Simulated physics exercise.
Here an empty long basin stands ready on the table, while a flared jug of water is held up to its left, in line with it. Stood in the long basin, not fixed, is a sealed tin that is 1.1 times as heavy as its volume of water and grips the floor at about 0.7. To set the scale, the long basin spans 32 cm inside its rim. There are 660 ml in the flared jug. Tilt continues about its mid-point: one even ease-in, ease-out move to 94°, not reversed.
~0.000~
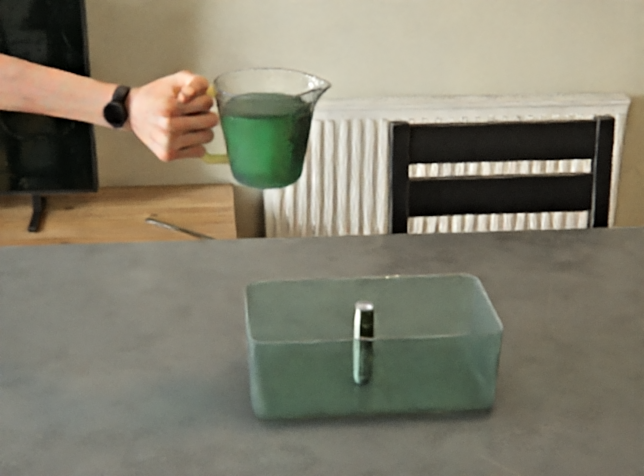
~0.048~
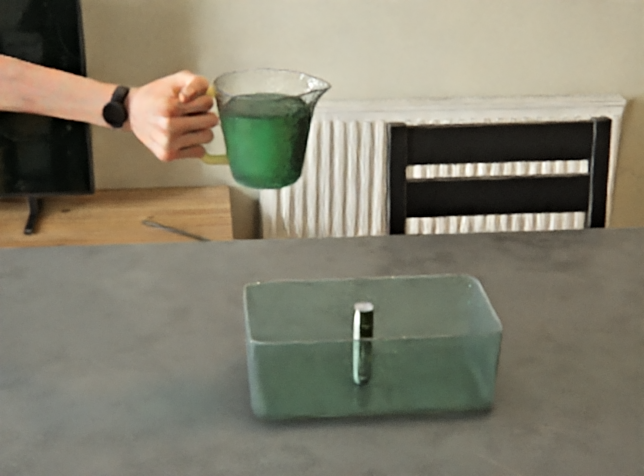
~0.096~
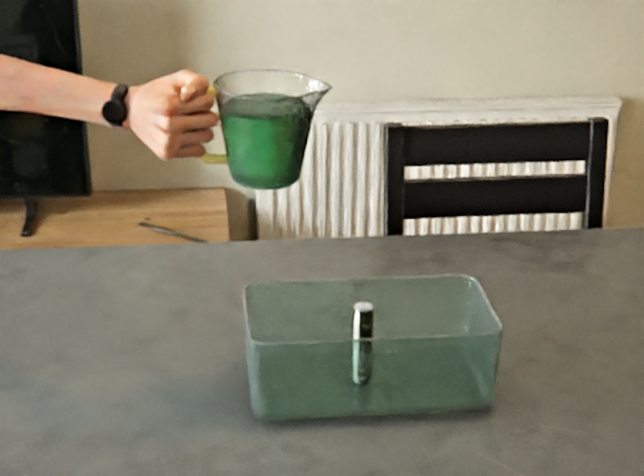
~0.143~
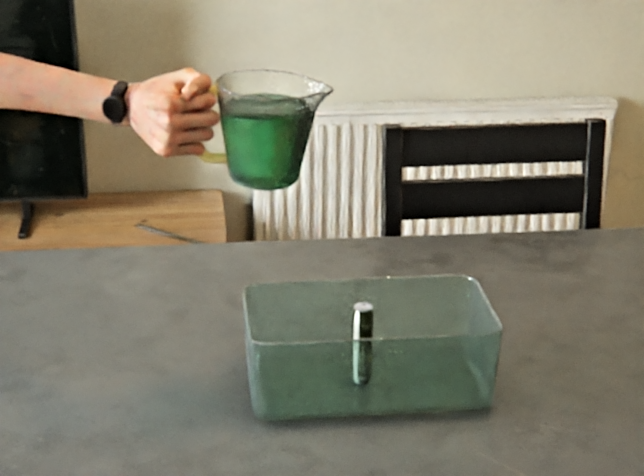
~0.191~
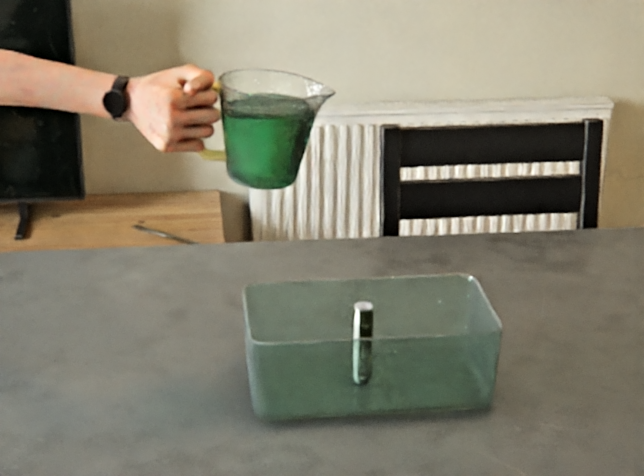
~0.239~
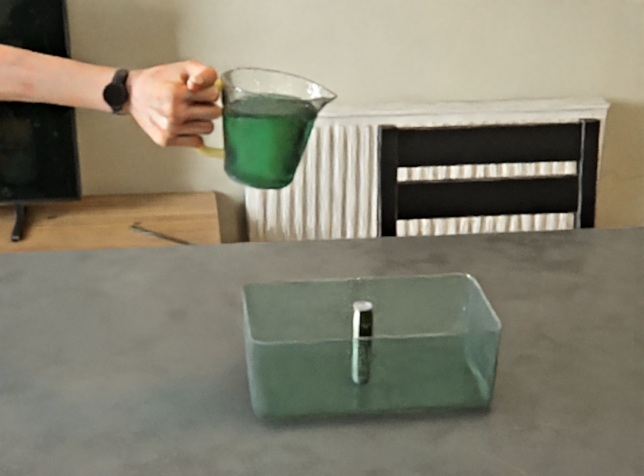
At first, a hand wearing a dark watch holds a flared jug of green water upright, up to the left of an empty long basin with a small cylindrical container standing in it. The hand then gradually tilts the jug slightly to the right, while the basin and container stay still.
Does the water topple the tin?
It stays erect.
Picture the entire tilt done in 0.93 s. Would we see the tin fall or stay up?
It stays steady, then.
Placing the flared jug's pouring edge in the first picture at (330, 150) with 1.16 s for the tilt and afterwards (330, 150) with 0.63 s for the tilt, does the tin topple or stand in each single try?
First it tips over; then it tips over.
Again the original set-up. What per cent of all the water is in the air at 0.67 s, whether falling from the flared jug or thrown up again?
Around 16 in a hundred.
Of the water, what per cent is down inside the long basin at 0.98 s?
I reckon close to 36 per cent.
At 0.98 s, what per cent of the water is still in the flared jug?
Near 32 percent, more or less.
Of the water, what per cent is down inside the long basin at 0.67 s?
Roughly 0 per cent.
Then, 0.67 s in, the tilt is 58° and 85 per cent is still to pour; the tin stands where it began.
Then, 0.98 s in, the tilt is 88° and 31 per cent is still to pour; the tin stands where it began.
Then, 1.30 s in, the tilt is 94° and 3 per cent is still to pour; the tin stands where it began.
Then, 1.66 s in, the tilt is 94° and 0 per cent is still to pour; the tin stands where it began.
Finally, the tin stands where it began.
